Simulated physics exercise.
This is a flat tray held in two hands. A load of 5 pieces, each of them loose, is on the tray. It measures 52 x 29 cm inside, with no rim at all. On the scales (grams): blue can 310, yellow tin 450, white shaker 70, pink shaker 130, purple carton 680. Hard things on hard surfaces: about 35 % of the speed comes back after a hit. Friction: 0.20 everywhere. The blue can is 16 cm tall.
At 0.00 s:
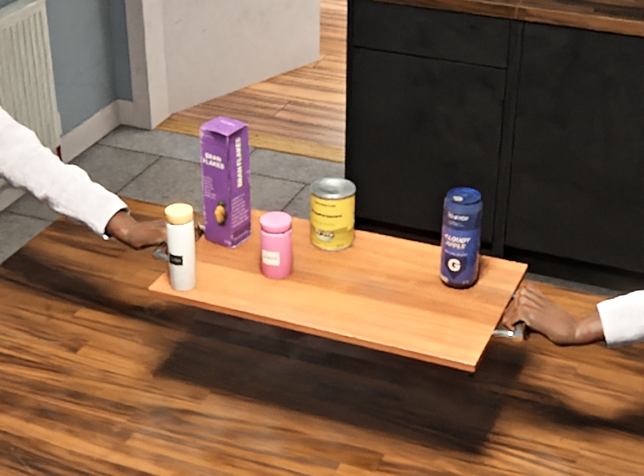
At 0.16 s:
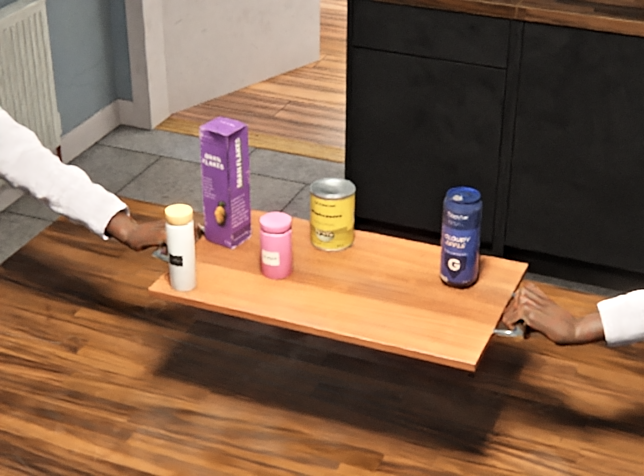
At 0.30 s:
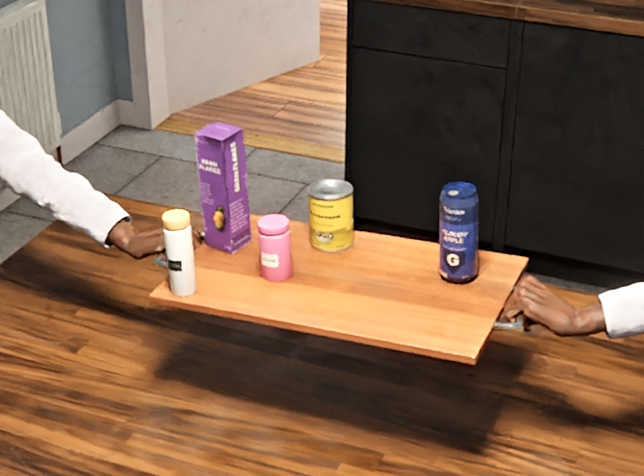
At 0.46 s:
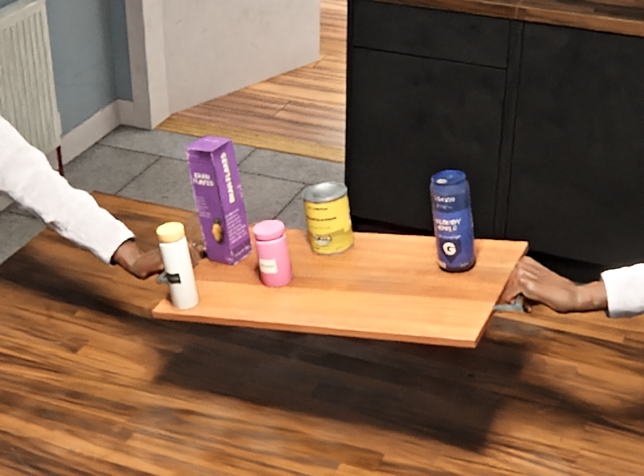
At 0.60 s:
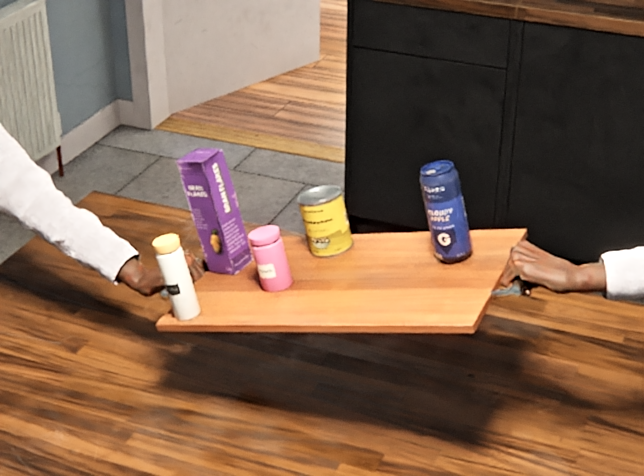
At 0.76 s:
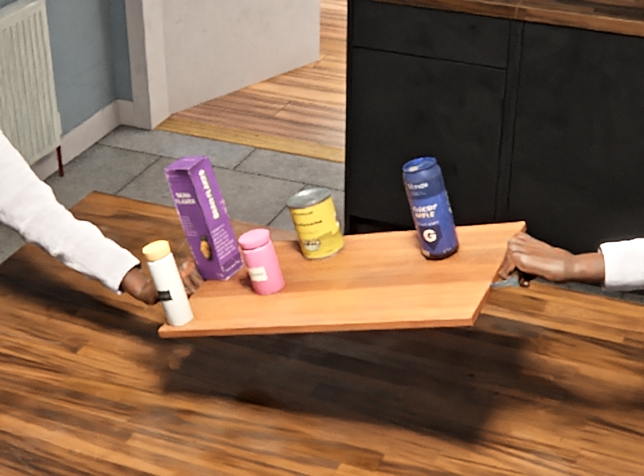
The video shows two hands holding a wooden board carrying a white shaker, purple carton, pink shaker, yellow tin and blue can, first level, then tilting steadily left edge down as the items lean with it and shift slightly left.
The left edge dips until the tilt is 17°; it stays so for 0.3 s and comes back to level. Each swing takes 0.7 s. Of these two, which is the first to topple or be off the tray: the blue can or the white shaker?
Of the two named, the latter: The white shaker.
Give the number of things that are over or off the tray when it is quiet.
In all, 5.
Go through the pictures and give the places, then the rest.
The first picture shows tray level; blue can (461, 239); white shaker (181, 248).
The second picture shows tray level; purple carton (226, 183); yellow tin (333, 215).
The third picture shows tray at 3°, left edge down; pink shaker (275, 248); purple carton (224, 188).
The fourth picture shows tray at 9°, left edge down; yellow tin (329, 219); pink shaker (273, 254).
The fifth picture shows tray at 14°, left edge down; purple carton (216, 212); yellow tin (326, 222).
The sixth picture shows tray at 17°, left edge down; blue can (431, 209) moved 2 cm; white shaker (168, 284) moved 2 cm.
After 1.16 s, tray at 17°, left edge down; white shaker, pink shaker and purple carton now off the tray; blue can moved 19 cm near (334, 218); yellow tin moved 17 cm.
After 1.56 s, tray at 4°, left edge down; blue can and yellow tin now off the tray.
In the end (2.3 s), off the tray, blue can, yellow tin, white shaker, pink shaker and purple carton. Blue can went at 1.52 s; white shaker went at 0.88 s.
